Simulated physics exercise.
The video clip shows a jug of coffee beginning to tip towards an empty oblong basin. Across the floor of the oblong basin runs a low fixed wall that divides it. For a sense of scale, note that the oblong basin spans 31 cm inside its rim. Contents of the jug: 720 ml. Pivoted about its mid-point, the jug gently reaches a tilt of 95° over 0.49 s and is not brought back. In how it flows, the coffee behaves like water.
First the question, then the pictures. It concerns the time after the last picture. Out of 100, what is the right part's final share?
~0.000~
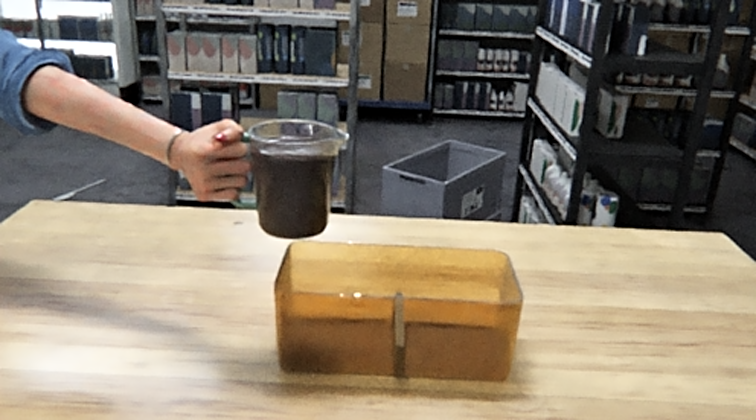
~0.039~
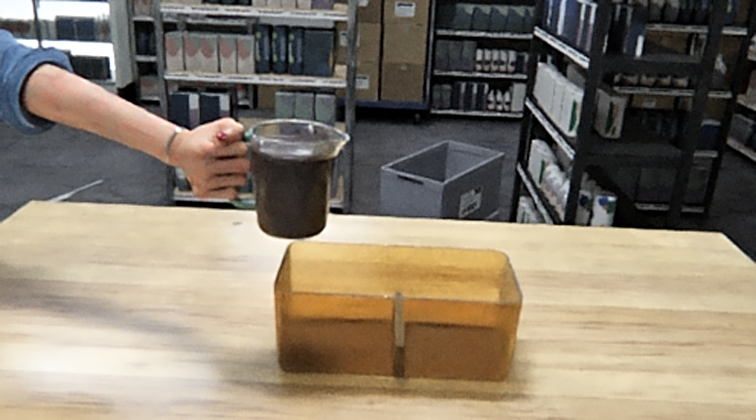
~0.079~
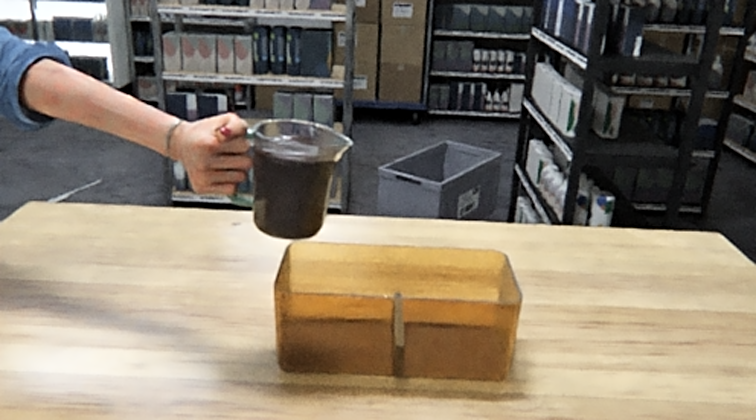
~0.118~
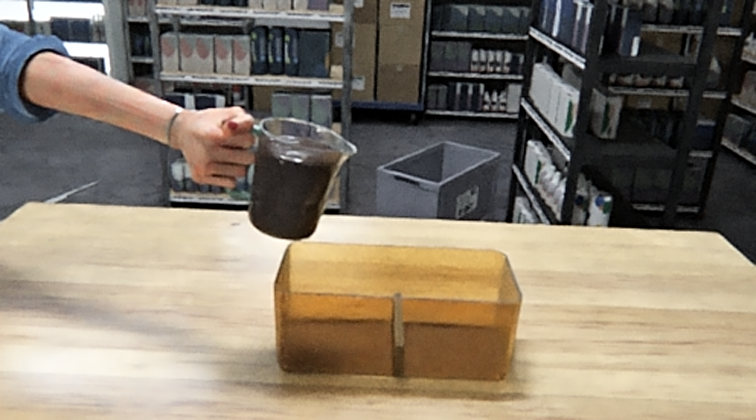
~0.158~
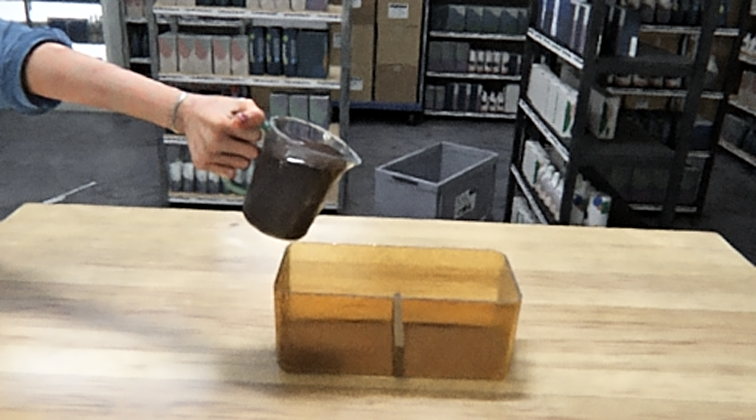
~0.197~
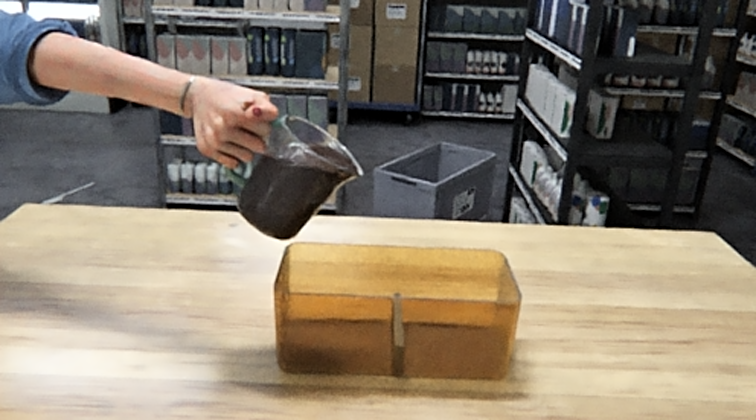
About 47 out of 100.
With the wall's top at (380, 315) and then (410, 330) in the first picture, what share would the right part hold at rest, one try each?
The first try gives 90 percent and the second 30 percent.
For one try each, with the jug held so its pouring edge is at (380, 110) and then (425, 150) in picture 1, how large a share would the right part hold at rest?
90 in a hundred, followed by 85 in a hundred.
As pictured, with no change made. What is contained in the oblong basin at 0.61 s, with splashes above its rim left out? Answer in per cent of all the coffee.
60 per cent or thereabouts.
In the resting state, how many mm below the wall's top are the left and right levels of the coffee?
The left comes to roughly 28 mm and the right to roughly 28 mm.
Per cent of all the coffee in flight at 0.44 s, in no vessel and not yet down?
Near 22 per cent at that time.
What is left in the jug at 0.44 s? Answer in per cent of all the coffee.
Roughly 60 %.
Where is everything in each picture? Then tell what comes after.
In the first picture, it leans 0°; its right rim is at (349, 136); the coffee meets the walls at (255, 143) and (336, 147); the oblong basin's rim runs from (282, 265) to (515, 276); the wall's top is at (400, 318).
In the second picture, it leans 1°; its right rim is at (349, 137); the coffee meets the walls at (255, 143) and (336, 148).
In the third picture, it leans 6°; its right rim is at (352, 142); the coffee meets the walls at (257, 142) and (337, 151).
In the fourth picture, it leans 13°; its right rim is at (357, 150); the coffee meets the walls at (261, 142) and (341, 154).
In the fifth picture, it leans 22°; its right rim is at (361, 161); the coffee meets the walls at (261, 155) and (348, 158).
In the sixth picture, it leans 33°; its right rim is at (364, 174); the coffee meets the walls at (257, 165) and (358, 166).
By 0.44 s the tilt is 92° and 60 per cent is still to pour, 7 is left of the wall and 10 right of it.
By 0.61 s the tilt is 95° and 25 per cent is still to pour, 32 is left of the wall and 28 right of it.
By 0.79 s the tilt is 95° and 8 per cent is still to pour, 41 is left of the wall and 45 right of it.
By 0.99 s the tilt is 95° and 2 per cent is still to pour, 49 is left of the wall and 46 right of it.
At rest 52 per cent lies left of the wall, 47 right of it and 1 outside.
